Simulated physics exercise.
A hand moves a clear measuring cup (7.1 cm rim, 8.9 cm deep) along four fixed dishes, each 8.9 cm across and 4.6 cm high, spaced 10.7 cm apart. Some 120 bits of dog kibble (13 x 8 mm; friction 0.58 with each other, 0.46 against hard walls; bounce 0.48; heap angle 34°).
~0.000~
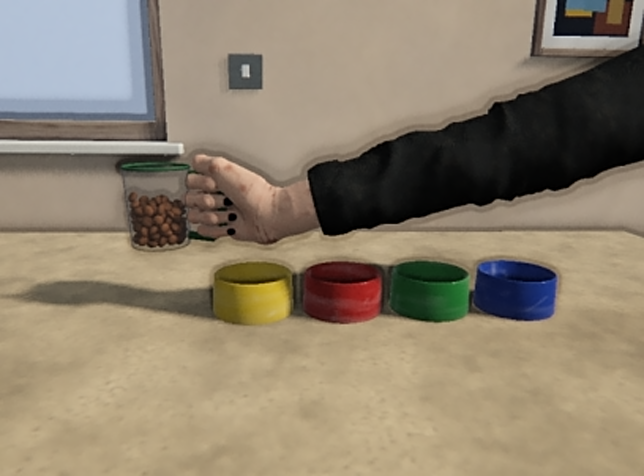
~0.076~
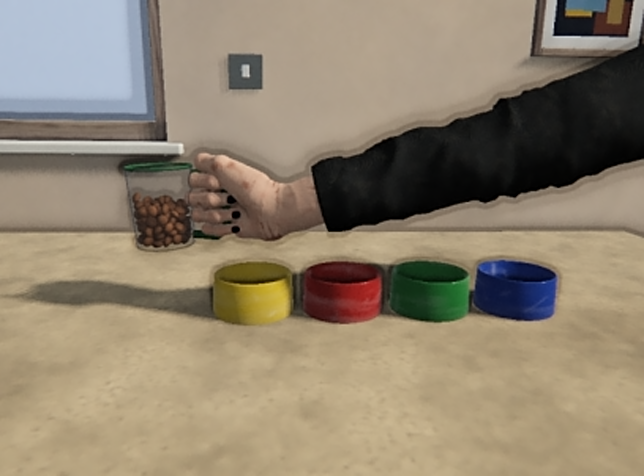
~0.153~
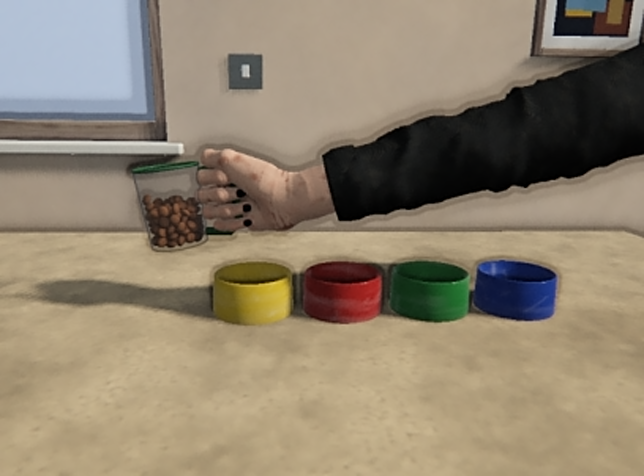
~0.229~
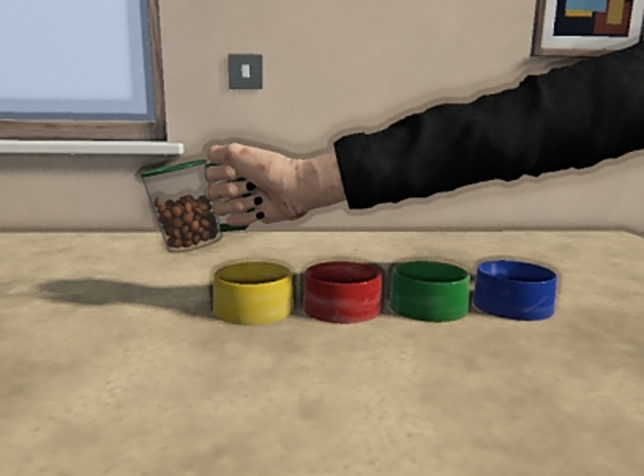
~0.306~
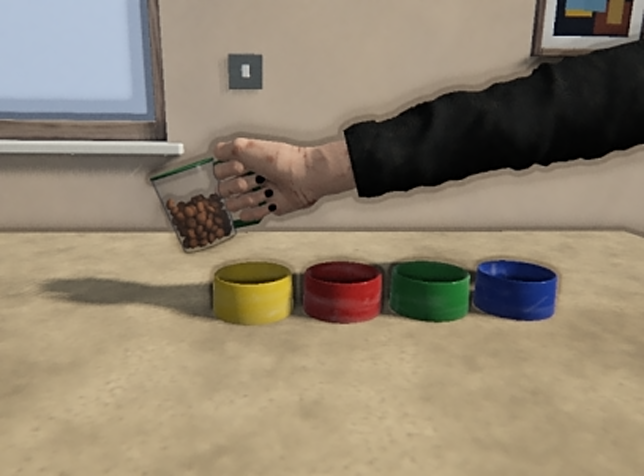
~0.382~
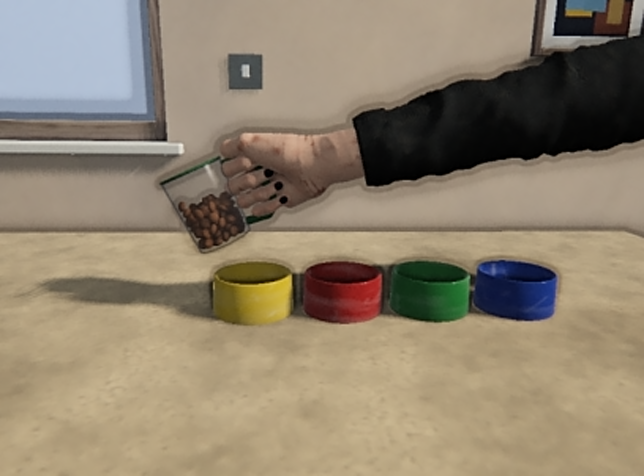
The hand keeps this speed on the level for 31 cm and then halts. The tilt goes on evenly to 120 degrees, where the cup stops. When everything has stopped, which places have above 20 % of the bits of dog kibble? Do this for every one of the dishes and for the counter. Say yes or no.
Red: Yes, blue: No, green: No, yellow: No, counter: Yes.
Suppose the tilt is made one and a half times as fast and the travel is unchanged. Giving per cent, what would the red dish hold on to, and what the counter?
Shares: Red 40, counter 30.
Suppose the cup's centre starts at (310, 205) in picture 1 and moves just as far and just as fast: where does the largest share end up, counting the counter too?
The largest share ends at blue.
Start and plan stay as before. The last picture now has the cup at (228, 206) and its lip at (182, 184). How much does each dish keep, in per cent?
Dish by dish: Red 30 percent, blue 0 percent, green 0 percent, yellow 0 percent.
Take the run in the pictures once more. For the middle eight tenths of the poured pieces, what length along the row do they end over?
8 centimetres.
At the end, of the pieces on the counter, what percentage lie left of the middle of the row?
Roughly 50 %.
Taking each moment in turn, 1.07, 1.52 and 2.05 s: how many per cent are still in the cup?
In order, near 100 %, 95 % and 10 %.
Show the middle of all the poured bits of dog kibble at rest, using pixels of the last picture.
I'd put it at about (361, 300).
After 1.07 s, tilt 76 degrees; cup holds 100 %.
Then, at 1.52 s, tilt 110 degrees; cup holds 95 %, red 5 %.
After 2.05 s, tilt 120 degrees; cup holds 10 %, red 55 %.
At rest (2.9 s), red 55 %, blue 0 %, green 0 %, yellow 0 %, counter 40 %.
